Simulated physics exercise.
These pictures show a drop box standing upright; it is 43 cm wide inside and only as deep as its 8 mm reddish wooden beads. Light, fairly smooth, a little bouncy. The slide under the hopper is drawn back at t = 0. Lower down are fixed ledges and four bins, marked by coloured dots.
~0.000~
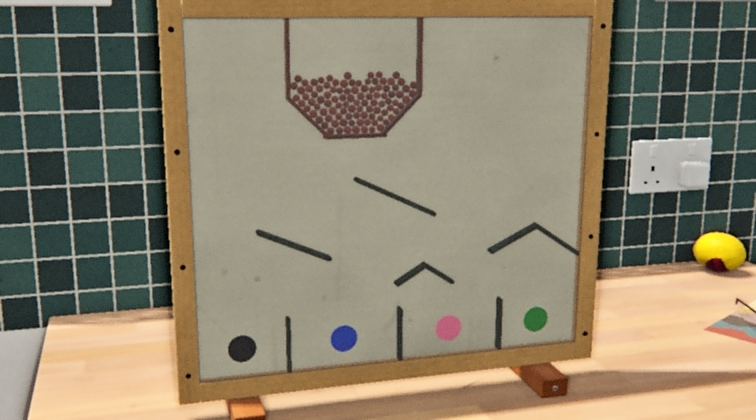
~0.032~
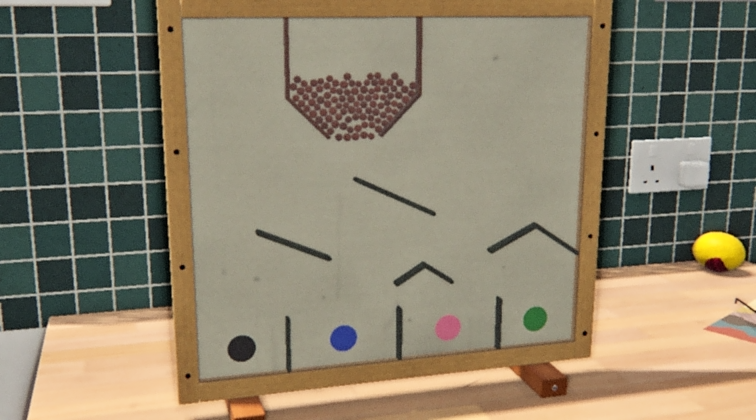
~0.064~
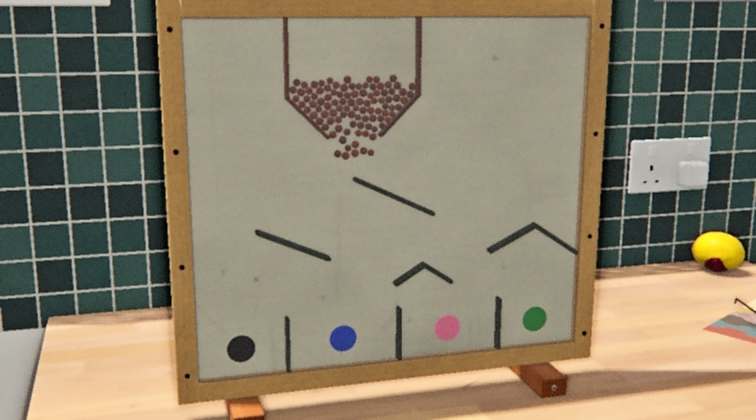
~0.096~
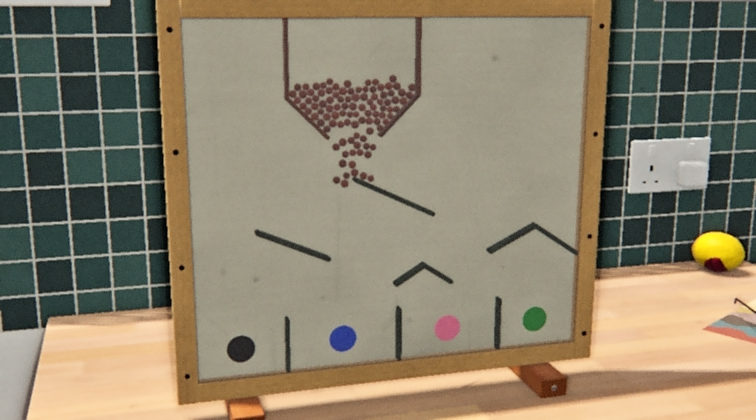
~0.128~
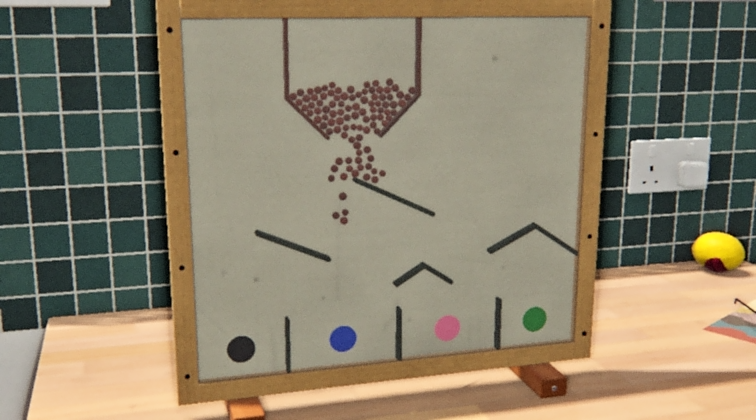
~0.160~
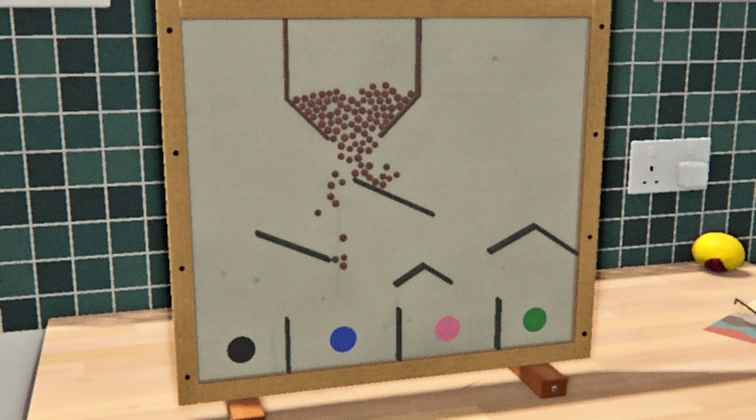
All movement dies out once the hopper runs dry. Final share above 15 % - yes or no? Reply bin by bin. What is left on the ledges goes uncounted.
Blue bin: Yes; black bin: No; pink bin: Yes; green bin: No.
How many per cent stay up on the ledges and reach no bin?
About 0 %.
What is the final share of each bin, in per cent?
The blue bin ends with 55 per cent, the black bin with 0, the pink bin with 40 and the green bin with 0.
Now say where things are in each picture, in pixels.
Gate shut, about 100 beads in the hopper; its mouth (328, 137) to (382, 135); blue (344, 339), black (242, 349), pink (448, 328), green (536, 319), in the first picture.
In the second picture, 4 out; bottom bead (371, 136).
In the third picture, 9 out; bottom bead (346, 156).
In the fourth picture, 19 out; bottom bead (345, 184).
In the fifth picture, 24 out; bottom bead (344, 221).
In the sixth picture, 34 out; bottom bead (344, 266); ledges slope (356, 181) to (432, 214), slope (258, 234) to (328, 259), roof (490, 251) to (576, 253), roof (396, 284) to (450, 282).
After 0.24 s, 65 % have left the hopper; down in the bins, blue 5 %.
After 0.34 s, 95 % have left the hopper; down in the bins, blue 10 %.
After 0.55 s, 100 % have left the hopper; down in the bins, blue 35 %, pink 20 %.
In the end, by 1.7 s, blue 55 %, black 0 %, pink 40 %, green 0 %.
